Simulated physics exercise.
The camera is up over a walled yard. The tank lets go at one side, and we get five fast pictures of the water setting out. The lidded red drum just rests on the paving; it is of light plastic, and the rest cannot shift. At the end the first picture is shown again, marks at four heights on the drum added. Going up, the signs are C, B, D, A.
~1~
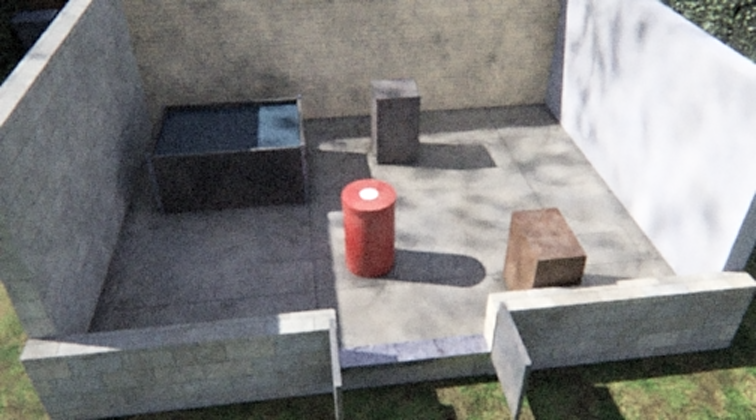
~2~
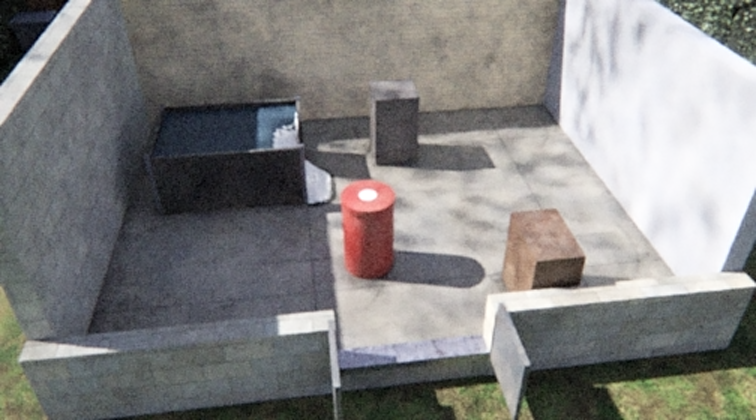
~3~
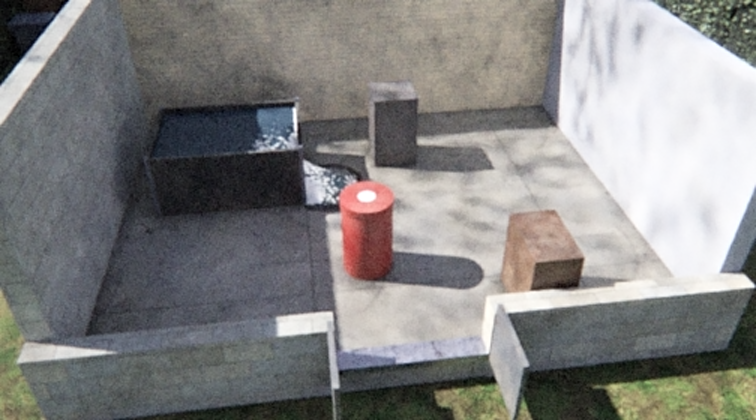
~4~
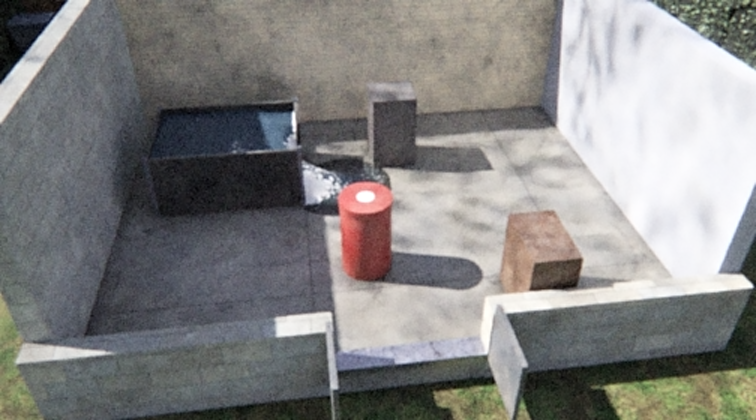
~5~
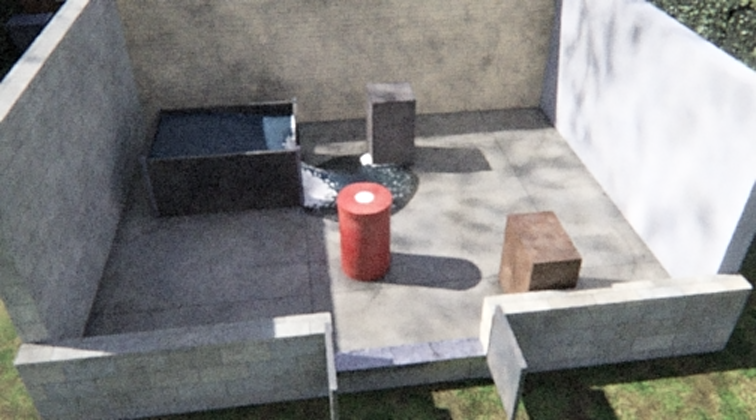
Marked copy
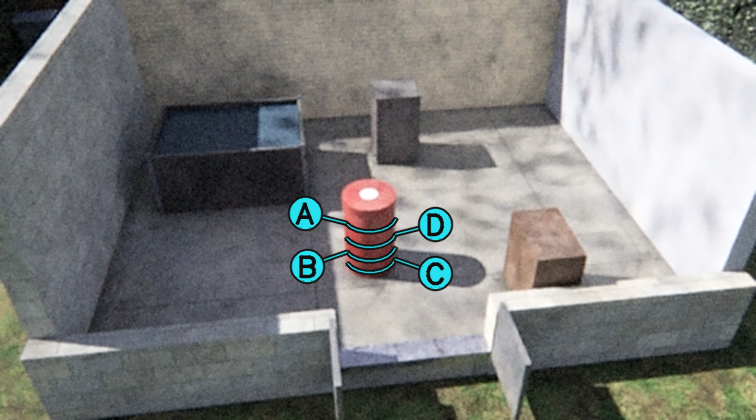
Walled yard seen from above, with water pouring from a dark tank's right side and spreading across the paving behind a red drum.
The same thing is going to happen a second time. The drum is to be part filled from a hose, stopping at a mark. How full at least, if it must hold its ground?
C will do.
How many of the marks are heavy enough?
All four.
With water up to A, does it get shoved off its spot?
No.
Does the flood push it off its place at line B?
No, that is safe.
In cyan, A at (373, 231); B at (373, 260); C at (373, 272); D at (373, 247); from the bottom up C, B, D, A.
For line A, it does not move.
For line B, it does not move.
For line C, it does not move.
For line D, it does not move.
